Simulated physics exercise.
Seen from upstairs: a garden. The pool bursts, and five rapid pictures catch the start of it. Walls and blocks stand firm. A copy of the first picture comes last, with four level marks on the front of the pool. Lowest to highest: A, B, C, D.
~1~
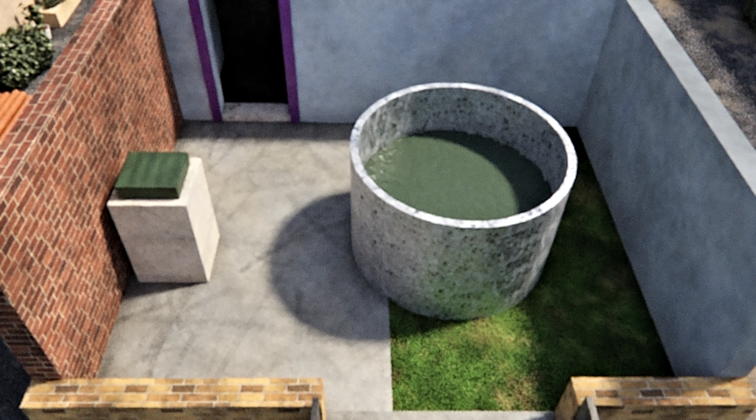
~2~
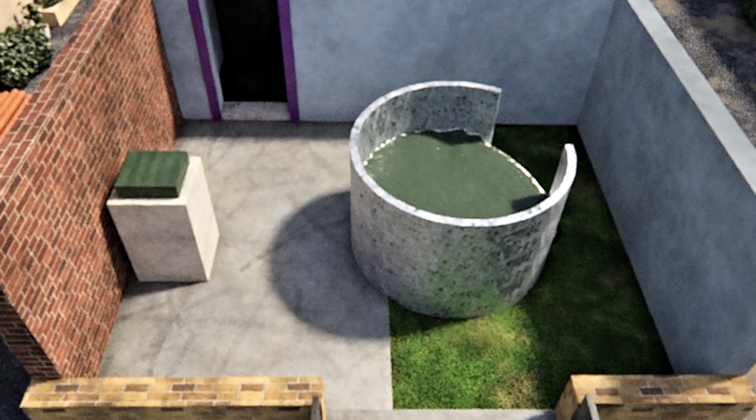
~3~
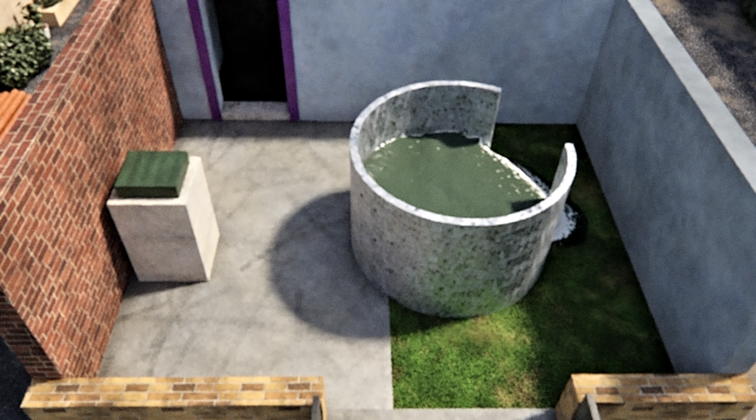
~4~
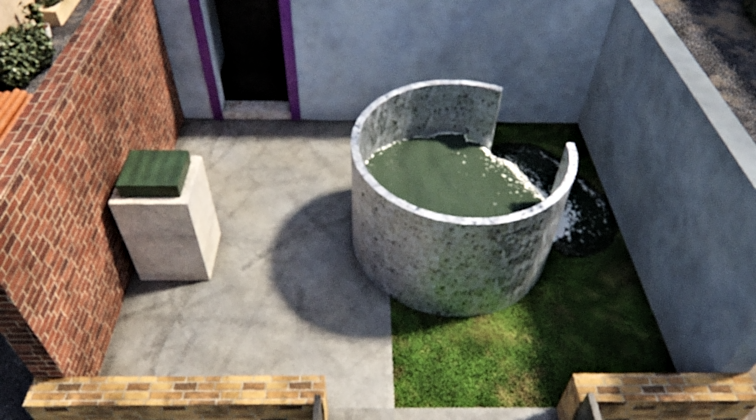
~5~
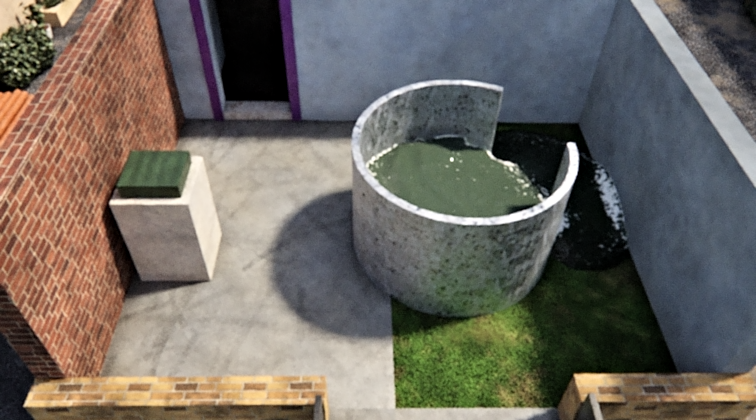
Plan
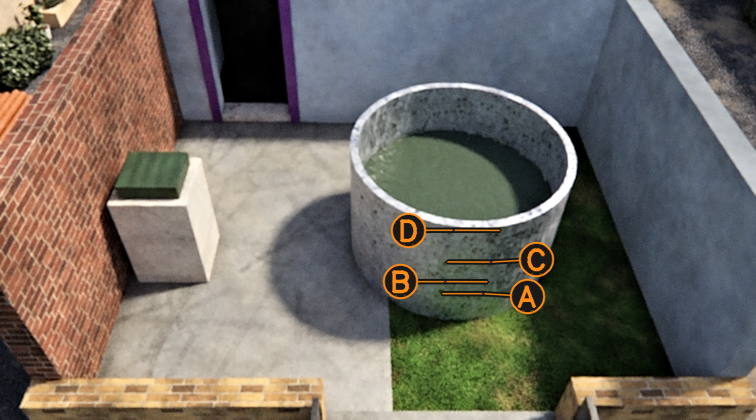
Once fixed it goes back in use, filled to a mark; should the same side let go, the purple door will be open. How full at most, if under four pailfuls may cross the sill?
C.
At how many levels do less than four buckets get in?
Three of the four.
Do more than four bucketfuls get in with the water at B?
No, not at all.
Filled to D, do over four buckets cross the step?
Yes, that goes wrong.
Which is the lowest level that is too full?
That would be D.
In orange, A at (463, 293); B at (465, 281); C at (469, 262); D at (476, 230); from the bottom up A, B, C, D.
Choosing A, nothing gets over.
Choosing B, nothing gets over.
Choosing C, a bucket or two gets in.
Choosing D, about 10 bucketfuls get in.
